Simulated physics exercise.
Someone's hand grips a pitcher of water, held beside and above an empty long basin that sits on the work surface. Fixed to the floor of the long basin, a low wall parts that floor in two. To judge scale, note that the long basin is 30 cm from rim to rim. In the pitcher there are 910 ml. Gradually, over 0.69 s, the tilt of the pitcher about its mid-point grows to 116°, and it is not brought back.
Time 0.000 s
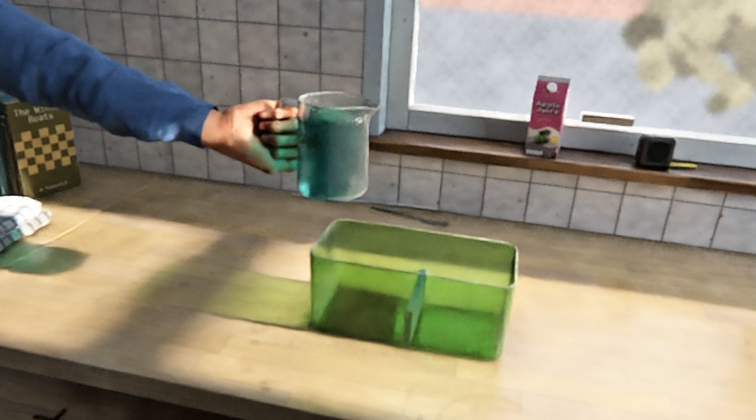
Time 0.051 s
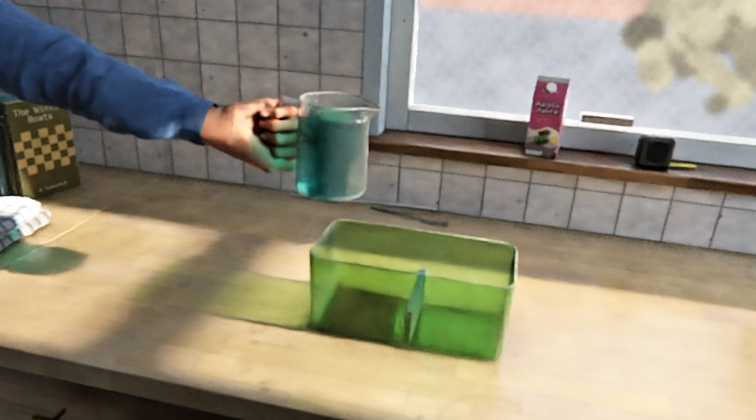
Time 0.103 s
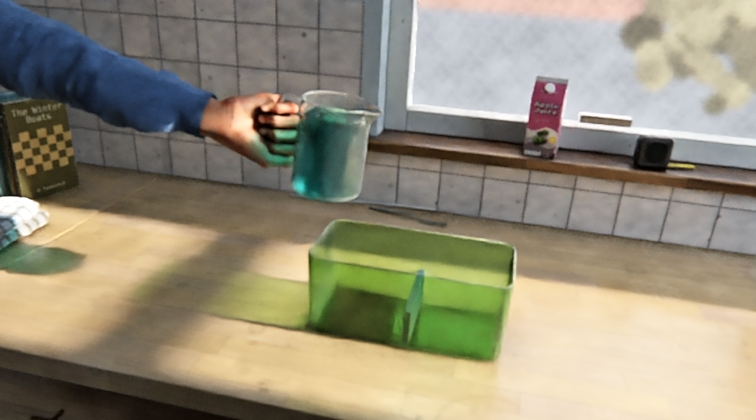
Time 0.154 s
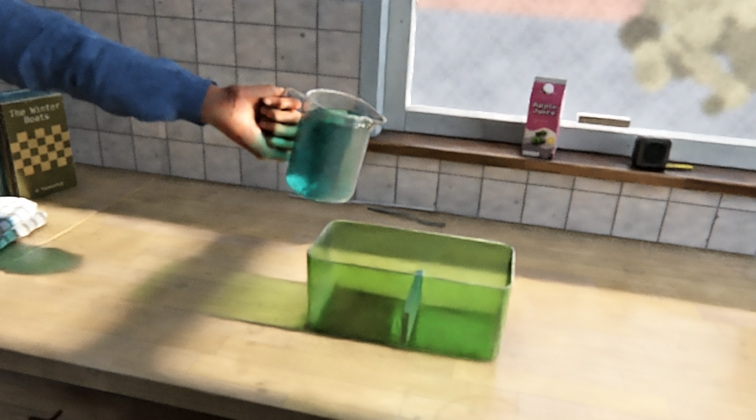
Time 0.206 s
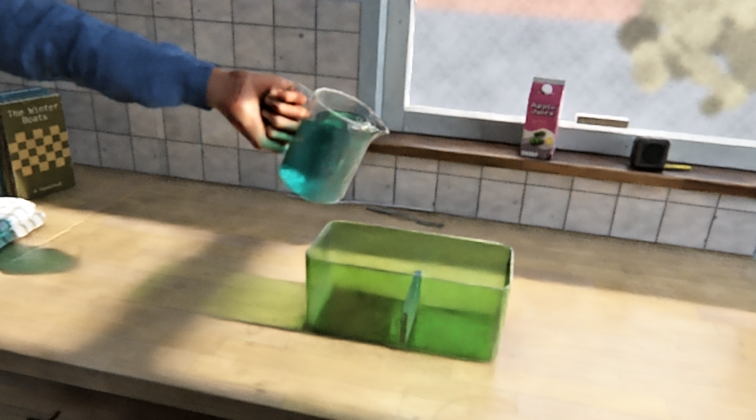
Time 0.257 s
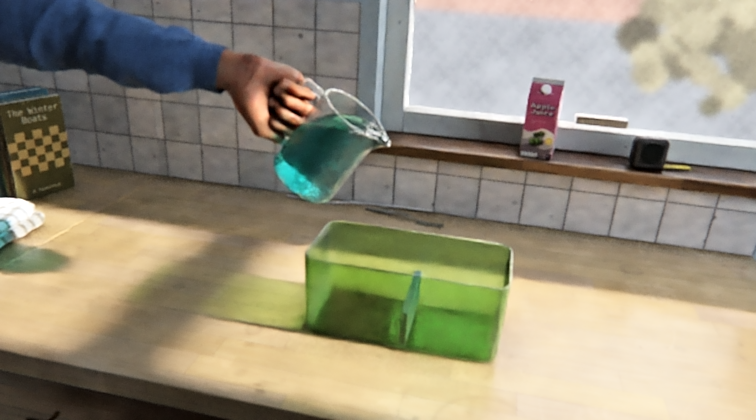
A glass pitcher of teal liquid tilting steadily to the right in a hand above a divided green basin on a wooden worktop.
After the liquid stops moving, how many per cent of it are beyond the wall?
About 39 per cent.
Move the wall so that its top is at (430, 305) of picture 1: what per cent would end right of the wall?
With the wall placed like that, close to 20 per cent.
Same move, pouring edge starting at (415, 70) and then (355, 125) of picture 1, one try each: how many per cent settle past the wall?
Result: 85 per cent, then 5 per cent.
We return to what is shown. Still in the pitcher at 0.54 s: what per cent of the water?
About 60 per cent.
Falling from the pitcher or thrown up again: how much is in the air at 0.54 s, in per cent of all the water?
Estimate: About 24 % of all of it.
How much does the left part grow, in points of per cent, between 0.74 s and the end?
I'd put it at some 20 percent.
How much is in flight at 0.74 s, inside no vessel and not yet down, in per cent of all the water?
Estimate: About 14 in a hundred.
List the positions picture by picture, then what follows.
In the first picture, tilt 0°; pouring edge (380, 106); surface from (304, 111) to (368, 118); the long basin's rim runs from (322, 237) to (516, 266); the wall's top is at (417, 290).
In the second picture, tilt 2°; pouring edge (381, 108); surface from (304, 111) to (368, 119).
In the third picture, tilt 6°; pouring edge (383, 113); surface from (305, 110) to (369, 121).
In the fourth picture, tilt 14°; pouring edge (386, 121); surface from (304, 118) to (373, 123).
In the fifth picture, tilt 24°; pouring edge (388, 132); surface from (299, 130) to (380, 129).
In the sixth picture, tilt 35°; pouring edge (390, 145); surface from (293, 136) to (388, 136).
Then, 0.54 s in, the tilt is 102° and 61 per cent is still to pour, 2 is left of the wall and 14 right of it.
Then, 0.74 s in, the tilt is 116° and 13 per cent is still to pour, 39 is left of the wall and 33 right of it.
Then, 0.96 s in, the tilt is 116° and 1 per cent is still to pour, 57 is left of the wall and 39 right of it.
Then, 1.19 s in, the tilt is 116° and 0 per cent is still to pour, 59 is left of the wall and 39 right of it.
Finally, 60 per cent lies left of the wall, 39 right of it and 1 outside.
